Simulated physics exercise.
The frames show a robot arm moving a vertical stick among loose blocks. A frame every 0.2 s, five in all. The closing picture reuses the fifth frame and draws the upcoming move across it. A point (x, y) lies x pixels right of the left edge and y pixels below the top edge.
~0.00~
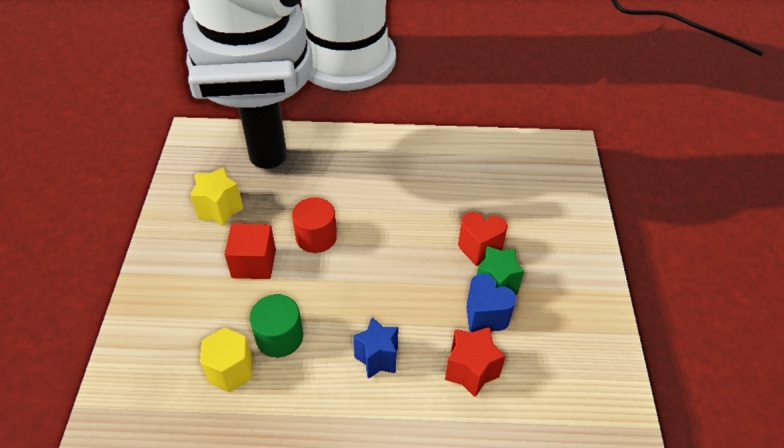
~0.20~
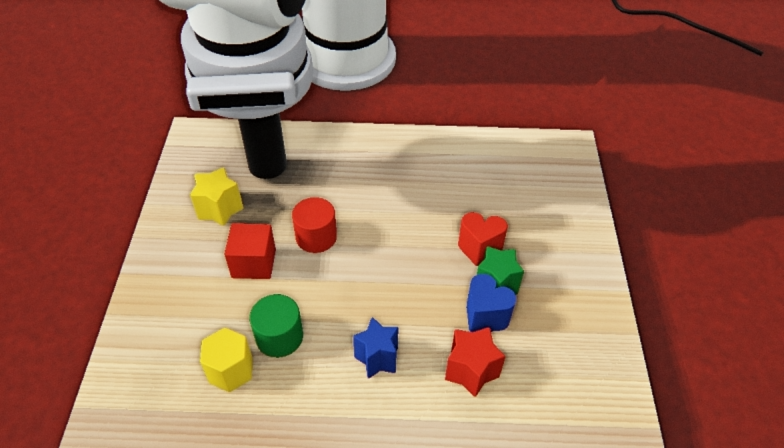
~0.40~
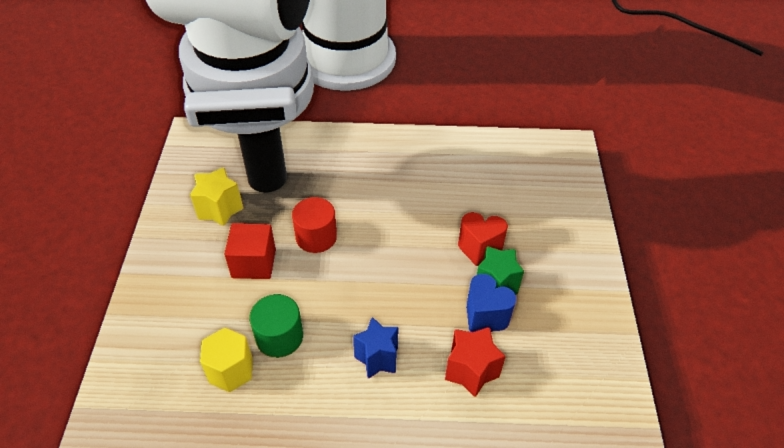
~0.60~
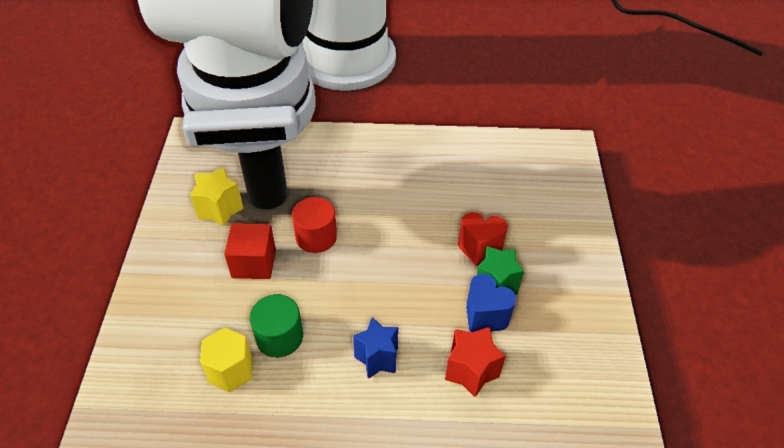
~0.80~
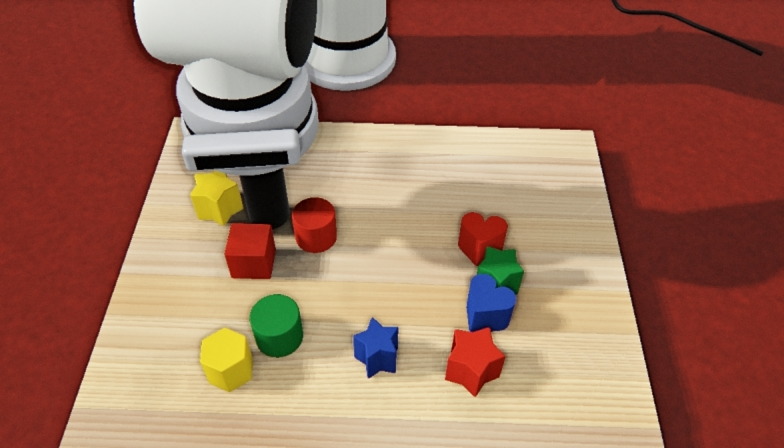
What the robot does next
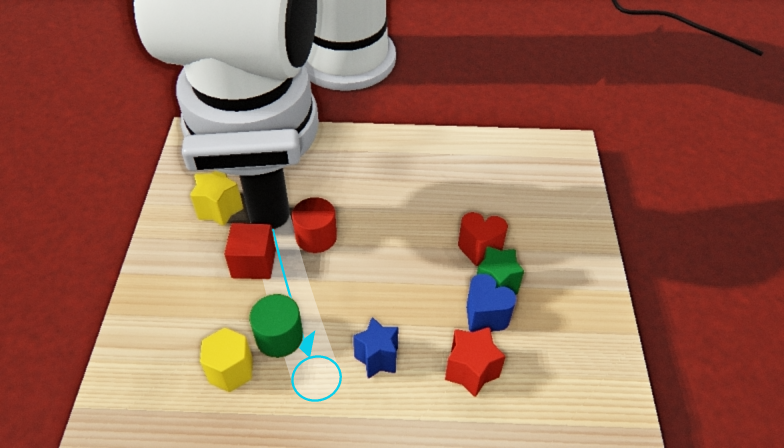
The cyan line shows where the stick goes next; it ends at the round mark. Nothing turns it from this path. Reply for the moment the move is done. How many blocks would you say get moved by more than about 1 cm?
It shifts two blocks.
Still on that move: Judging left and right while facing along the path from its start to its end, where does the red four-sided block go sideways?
Answer: Right.
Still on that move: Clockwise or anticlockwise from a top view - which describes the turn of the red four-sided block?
Viewed from above: Clockwise.
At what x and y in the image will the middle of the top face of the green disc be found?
Final place: (263, 375).
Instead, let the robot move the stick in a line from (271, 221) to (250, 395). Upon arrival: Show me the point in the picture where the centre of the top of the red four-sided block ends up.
For the centre of its top, I'd go with (203, 305).
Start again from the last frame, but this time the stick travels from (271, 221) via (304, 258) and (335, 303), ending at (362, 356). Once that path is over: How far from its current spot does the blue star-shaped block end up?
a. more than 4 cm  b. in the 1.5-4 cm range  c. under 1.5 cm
My answer is option b.
The line goes from (271, 221) to (317, 378).
The first path, step by step. One third of the way, stick at (281, 262); red four-sided block at (237, 262), turned 55° clockwise.
Two thirds of the way, stick at (297, 315); red four-sided block at (235, 265), turned 65° clockwise; green disc at (271, 338).
At the end, stick at (316, 373); red four-sided block at (235, 265), turned 65° clockwise; green disc at (263, 375); red disc unmoved.
